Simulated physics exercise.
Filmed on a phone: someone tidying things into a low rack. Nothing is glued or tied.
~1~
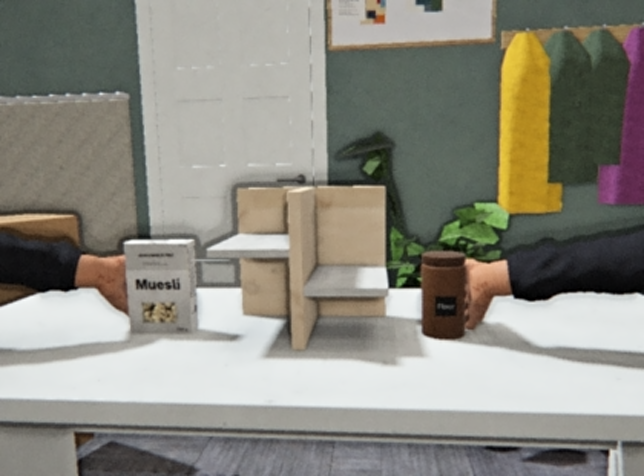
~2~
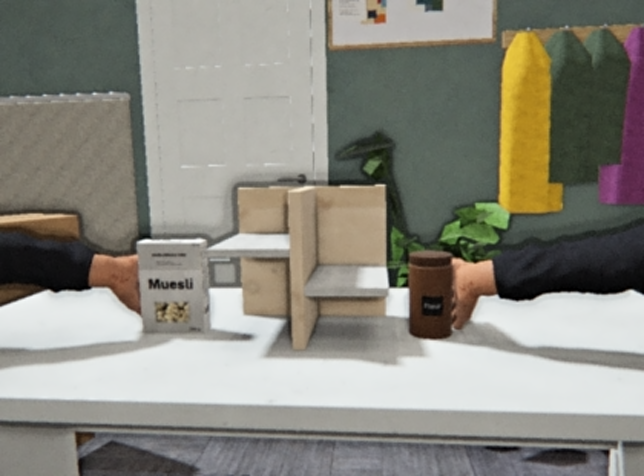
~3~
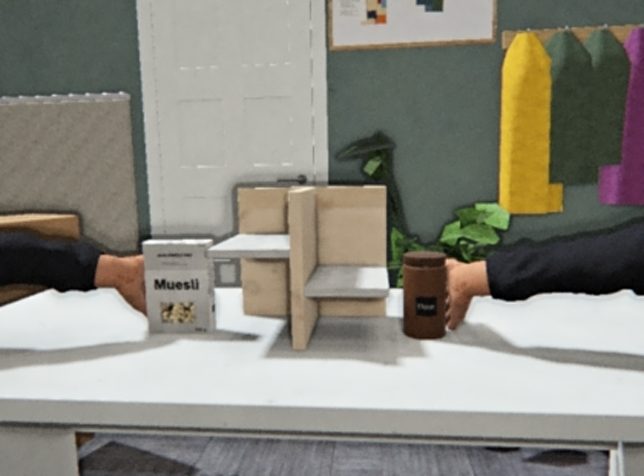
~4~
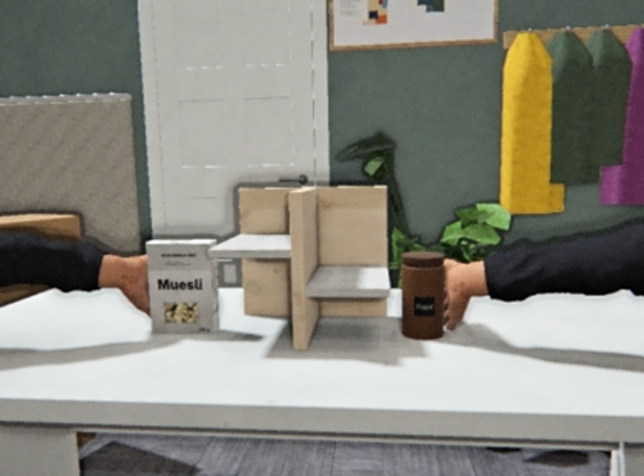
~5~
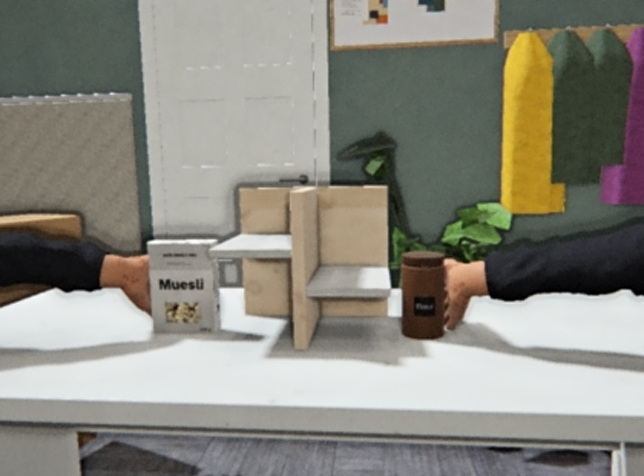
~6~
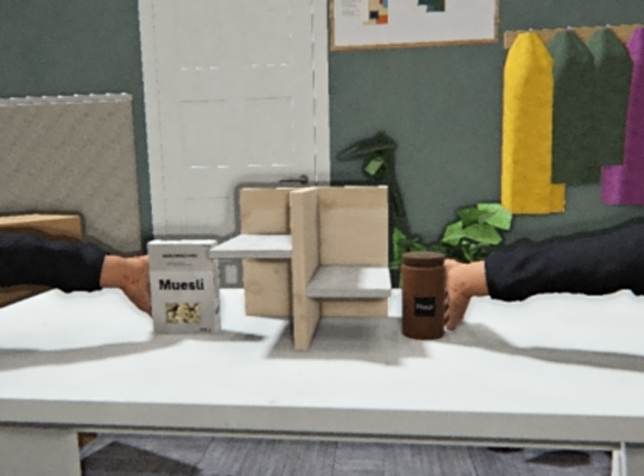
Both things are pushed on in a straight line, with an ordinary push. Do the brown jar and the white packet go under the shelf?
The brown jar is too tall; the white packet is too tall.
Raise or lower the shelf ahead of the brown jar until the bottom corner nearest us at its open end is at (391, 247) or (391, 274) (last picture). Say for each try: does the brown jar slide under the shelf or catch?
One after another: It gets in; stops at the shelf.
Then, 0.18 s past the last view, brown jar sliding up to the opening near (420, 295); white packet sliding up to the opening near (189, 287).
Then, 0.24 s past the last view, brown jar sliding up to the opening near (414, 295); white packet sliding up to the opening near (195, 287).
Then, 0.42 s past the last view, brown jar stopped at the opening near (411, 295); white packet stopped at the opening near (197, 287).
Finally, the brown jar stops at the shelf, near (411, 295); the white packet stops at the shelf, near (197, 287).
